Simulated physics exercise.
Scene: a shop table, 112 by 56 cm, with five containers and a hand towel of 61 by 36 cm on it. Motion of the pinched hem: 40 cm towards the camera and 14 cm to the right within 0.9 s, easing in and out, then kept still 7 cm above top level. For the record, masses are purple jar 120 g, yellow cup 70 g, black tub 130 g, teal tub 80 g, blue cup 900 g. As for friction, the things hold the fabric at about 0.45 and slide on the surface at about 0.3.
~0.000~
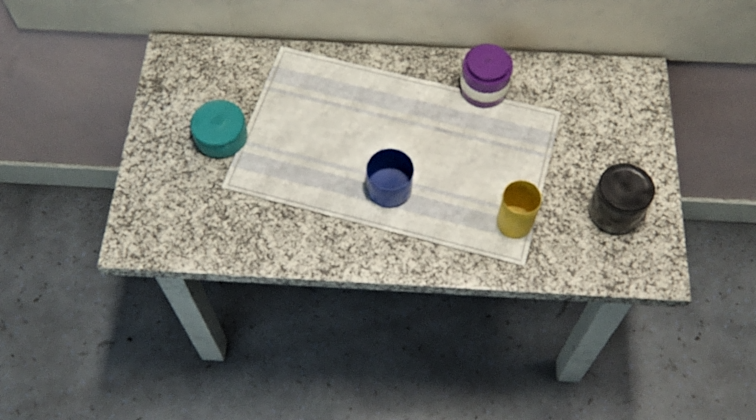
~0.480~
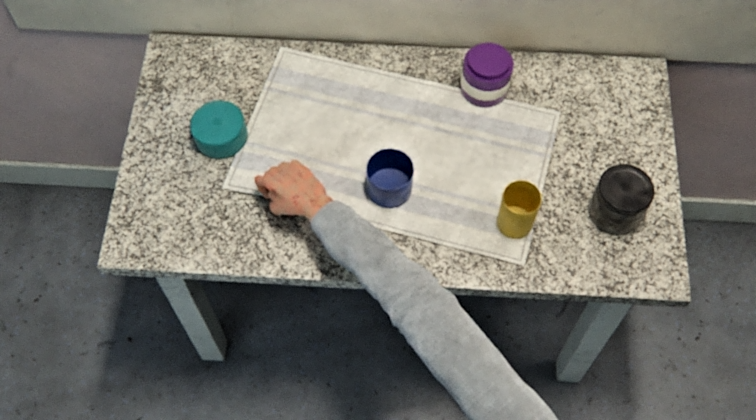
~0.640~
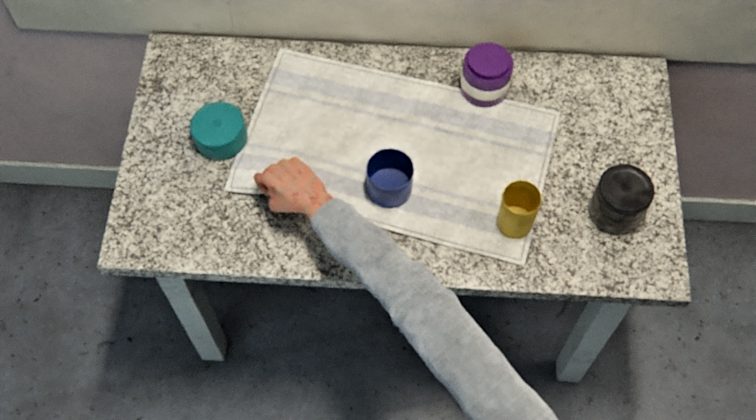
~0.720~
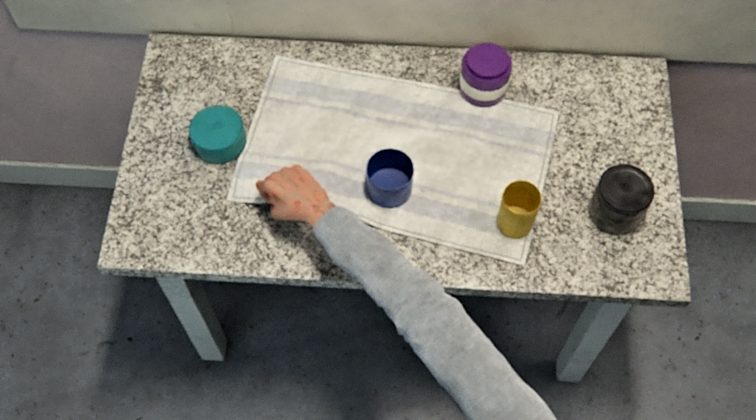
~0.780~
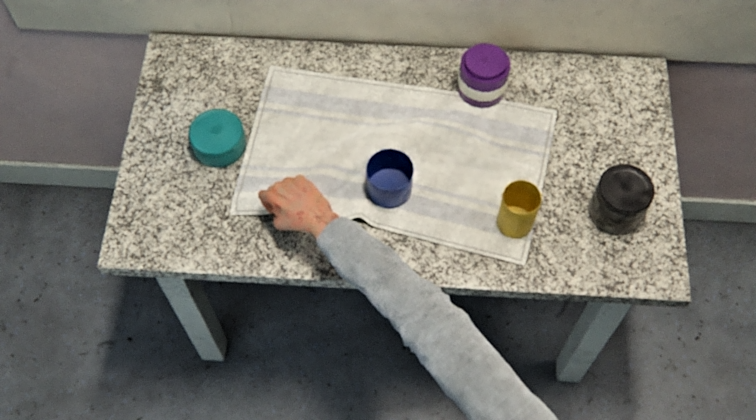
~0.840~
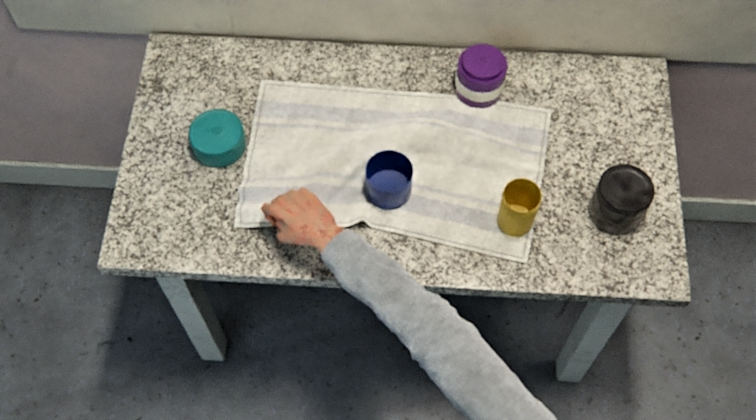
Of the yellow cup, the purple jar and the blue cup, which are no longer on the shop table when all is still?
As I see it, looks like the yellow cup is fine up there. Looks like the purple jar is fine up there. Looks like the blue cup is done for.
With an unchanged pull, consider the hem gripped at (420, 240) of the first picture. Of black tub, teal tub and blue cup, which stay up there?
Log - black tub: Still on top; teal tub: Still on top; blue cup: Off the top.
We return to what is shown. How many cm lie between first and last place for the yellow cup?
Roughly yellow cup 25 cm.
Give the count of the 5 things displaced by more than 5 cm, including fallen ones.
The total comes out at 3.
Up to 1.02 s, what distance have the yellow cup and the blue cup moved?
For the yellow cup it's around 8 cm, and for the blue cup around 6 cm.
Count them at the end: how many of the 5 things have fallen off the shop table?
That makes 1.
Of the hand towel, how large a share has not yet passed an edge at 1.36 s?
Around 55 percent.
After 1.0 s, 100 % of the hand towel is still over the top; yellow cup 7 cm off its start, blue cup 5 cm off its start, purple jar 5 cm off its start.
After 1.2 s, 75 % of the hand towel is still over the top; blue cup 14 cm off its start, yellow cup 13 cm off its start, purple jar 5 cm off its start.
After 1.4 s, 55 % of the hand towel is still over the top; blue cup 22 cm off its start at (349, 270), yellow cup 19 cm off its start at (429, 152), purple jar 5 cm off its start at (461, 62).
After 1.5 s, 30 % of the hand towel is still over the top; blue cup 30 cm off its start, yellow cup 22 cm off its start, purple jar 5 cm off its start.
After 3.1 s, 0 % of the hand towel is still over the top; blue cup over the edge, yellow cup 24 cm off its start at (393, 216), purple jar 5 cm off its start at (461, 62), teal tub 4 cm off its start at (205, 135).
